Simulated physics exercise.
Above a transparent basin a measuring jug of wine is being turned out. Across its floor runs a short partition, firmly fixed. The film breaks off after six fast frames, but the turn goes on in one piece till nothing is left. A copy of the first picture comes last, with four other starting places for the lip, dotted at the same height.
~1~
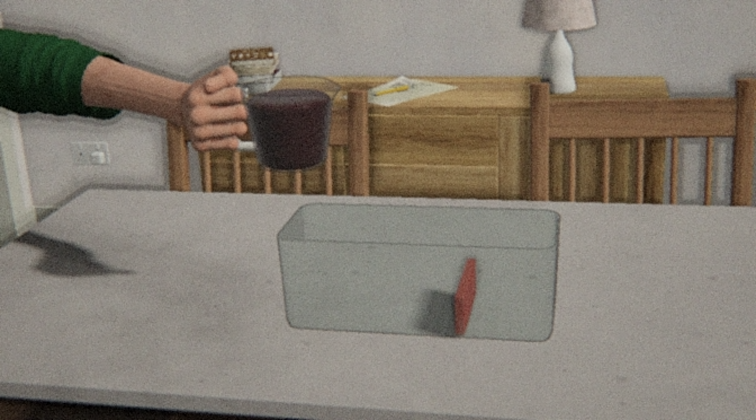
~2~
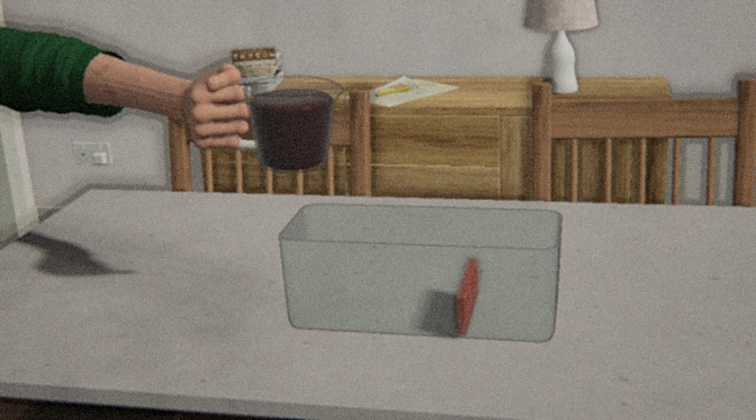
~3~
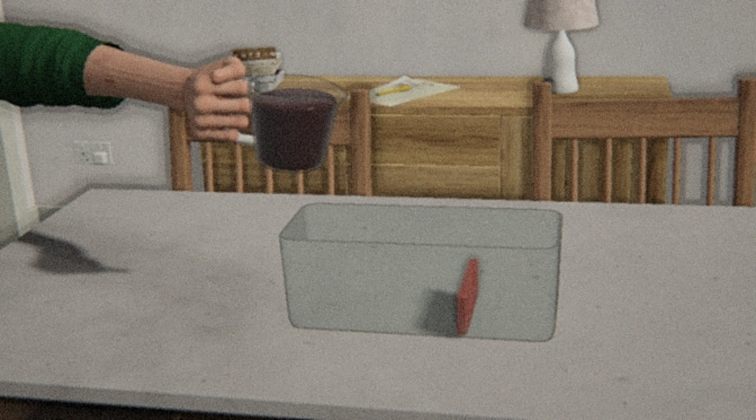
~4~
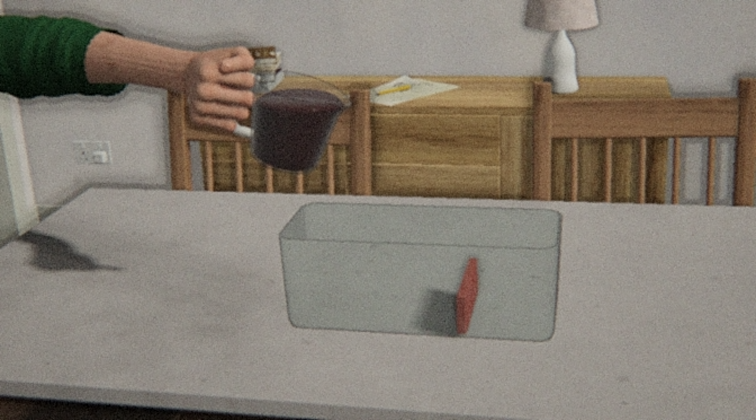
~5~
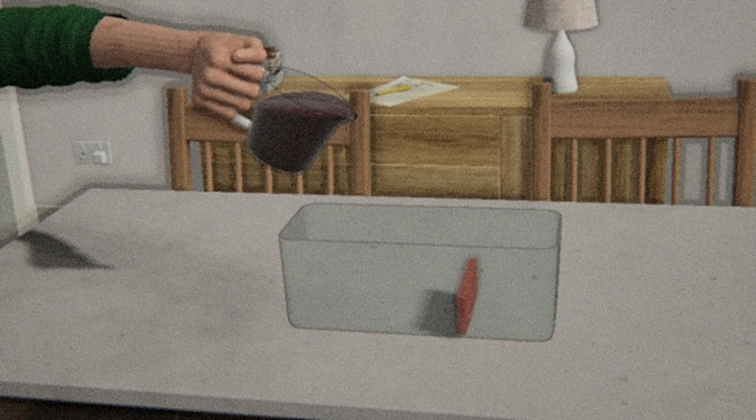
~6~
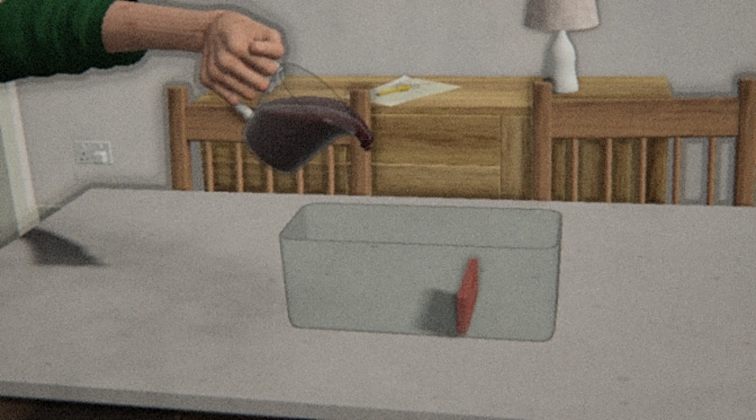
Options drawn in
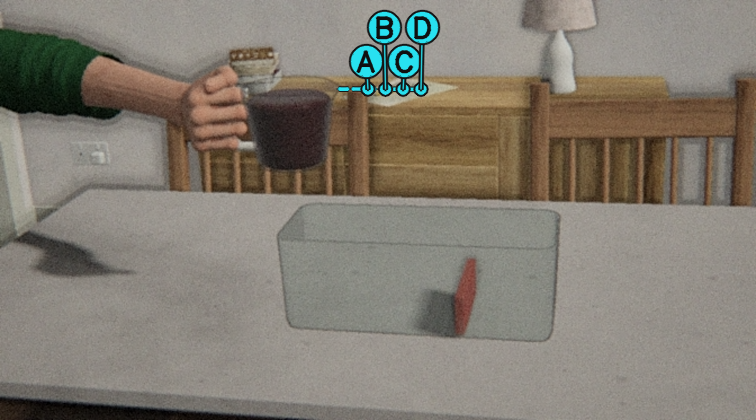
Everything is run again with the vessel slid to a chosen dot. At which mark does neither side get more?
D is best.
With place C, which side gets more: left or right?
The left one.
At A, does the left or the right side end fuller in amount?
More ends on the left.
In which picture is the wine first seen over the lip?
In picture 5.
On the marked copy, A at (367, 89); B at (385, 89); C at (403, 89); D at (420, 89).
If A is chosen, about 93 % ends left of the wall and 6 % right of it.
If B is chosen, about 91 % ends left of the wall and 6 % right of it; 3 % is lost outside.
If C is chosen, about 75 % ends left of the wall and 23 % right of it.
If D is chosen, about 52 % ends left of the wall and 47 % right of it.
